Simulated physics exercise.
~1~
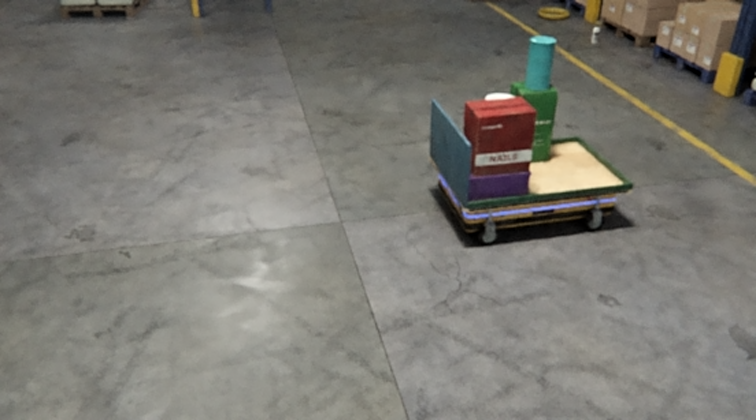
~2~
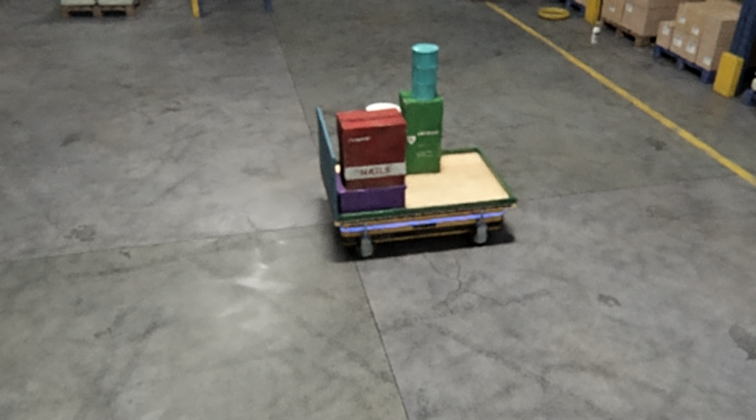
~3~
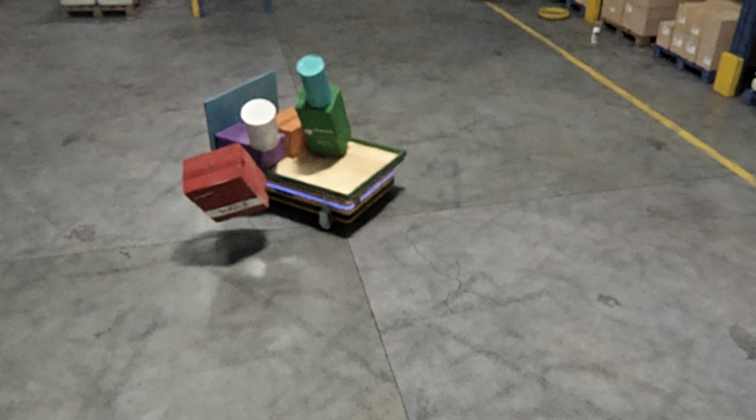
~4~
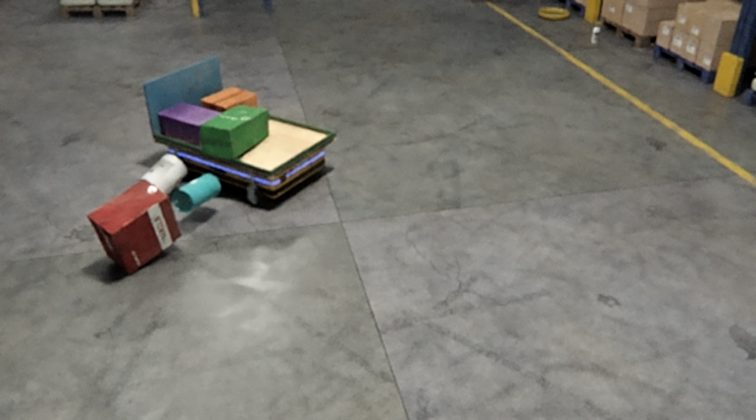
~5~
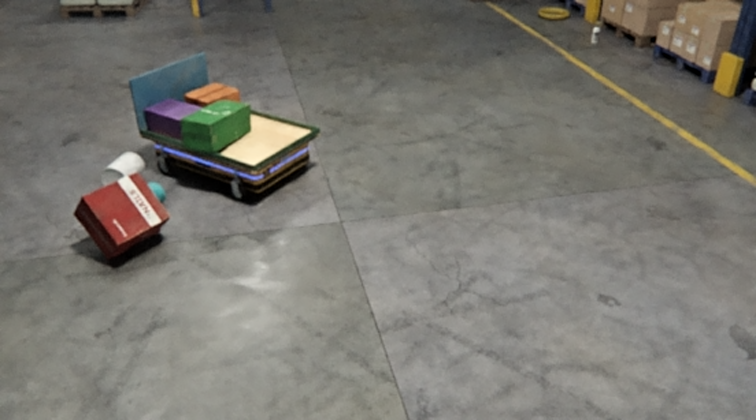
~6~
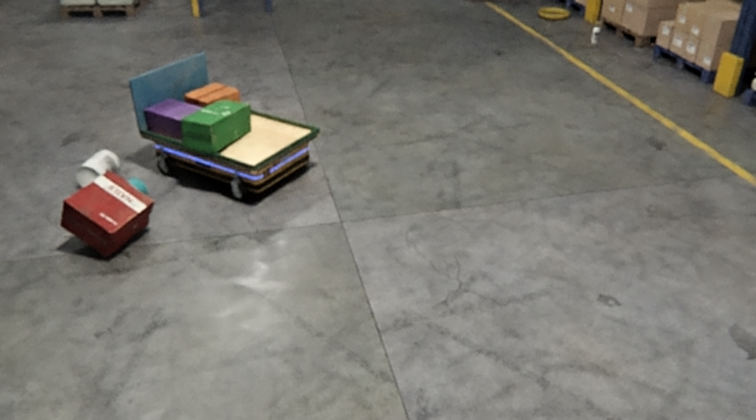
A flat cart curves left and stops, spilling a red box and two cylindrical containers.
